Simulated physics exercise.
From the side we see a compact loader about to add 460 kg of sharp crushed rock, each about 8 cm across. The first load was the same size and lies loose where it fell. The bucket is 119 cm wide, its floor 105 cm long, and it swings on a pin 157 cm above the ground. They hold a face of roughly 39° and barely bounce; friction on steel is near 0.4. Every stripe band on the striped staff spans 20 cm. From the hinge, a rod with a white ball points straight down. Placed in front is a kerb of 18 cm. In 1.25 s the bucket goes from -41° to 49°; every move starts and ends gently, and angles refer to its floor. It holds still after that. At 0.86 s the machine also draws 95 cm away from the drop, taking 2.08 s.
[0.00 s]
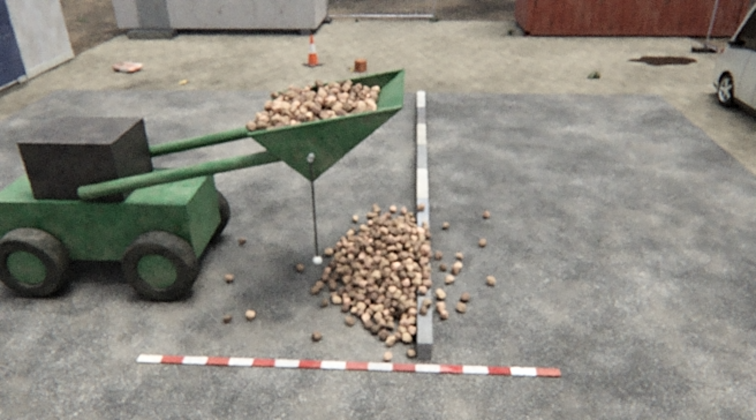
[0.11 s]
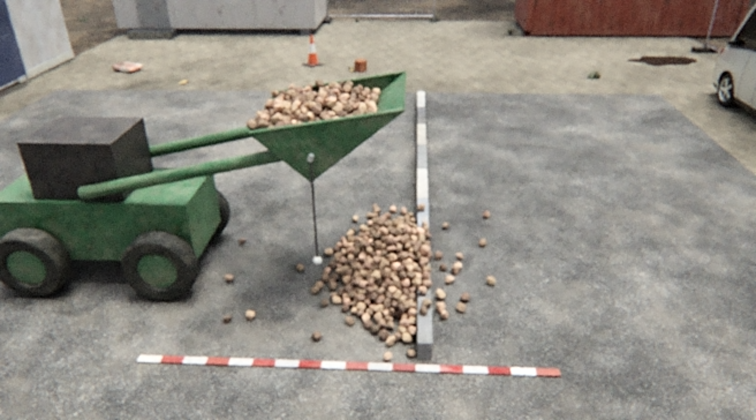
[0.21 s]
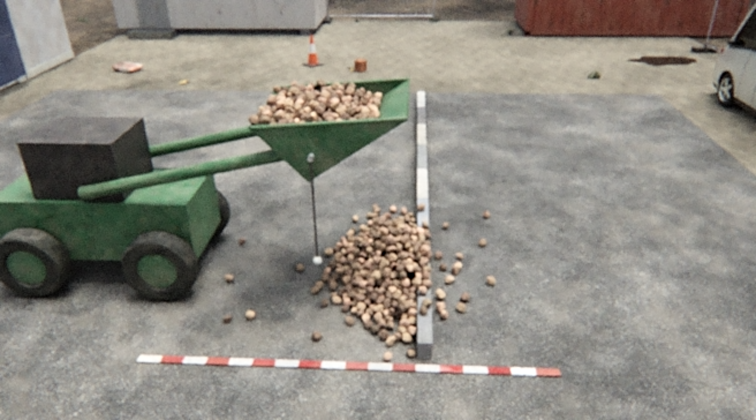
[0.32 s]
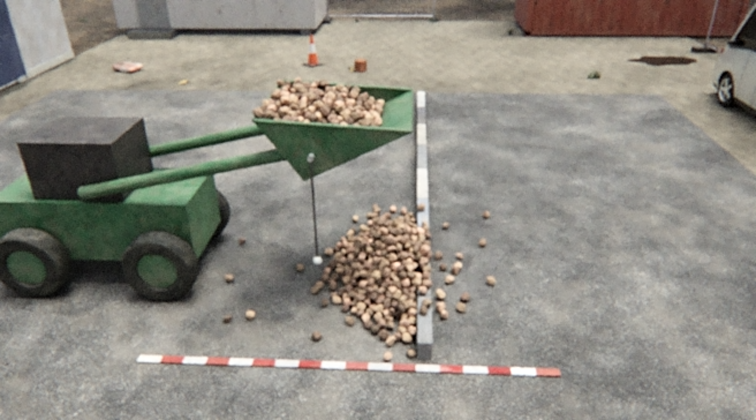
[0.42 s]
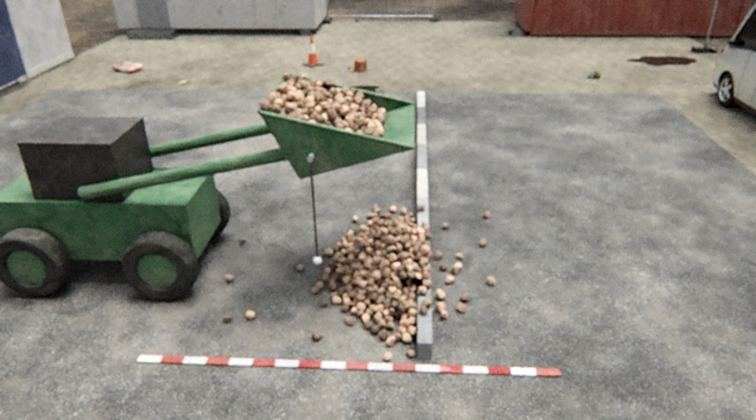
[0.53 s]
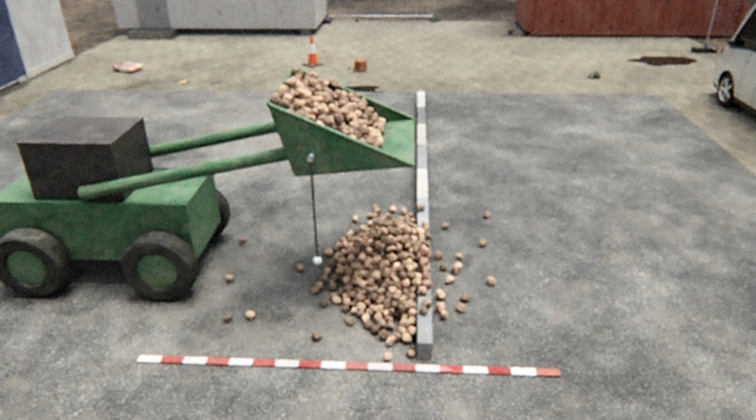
A green loader's raised bucket, heaped with brownish stones, slowly tilted its right-hand edge downward above a loose pile of similar stones against a low kerb, while the machine itself stayed still.
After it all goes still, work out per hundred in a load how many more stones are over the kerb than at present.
Around 20 stones per hundred.
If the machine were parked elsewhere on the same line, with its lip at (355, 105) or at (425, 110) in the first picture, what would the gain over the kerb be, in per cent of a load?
Near 0 in a hundred, then near 40 in a hundred.
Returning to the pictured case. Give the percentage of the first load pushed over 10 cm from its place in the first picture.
Close to 10 per cent.
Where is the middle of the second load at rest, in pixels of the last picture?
Around (387, 258) in the last picture.
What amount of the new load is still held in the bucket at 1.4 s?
Held: Around 35 % of the load.
After 0.9 s the floor is at 35°; in per cent of one load, 100 in the bucket, 98 on this side of the kerb, 3 over the kerb; the foremost stones are at (470, 265).
After 1.4 s the floor is at 49°; in per cent of one load, 35 in the bucket, 163 on this side of the kerb, 3 over the kerb; the foremost stones are at (470, 265).
After 3.4 s the floor is at 49°; in per cent of one load, 0 in the bucket, 179 on this side of the kerb, 22 over the kerb; the foremost stones are at (520, 282).
After 6.2 s the floor is at 49°; in per cent of one load, 0 in the bucket, 179 on this side of the kerb, 22 over the kerb; the foremost stones are at (520, 282). Net gain over the kerb, 20.
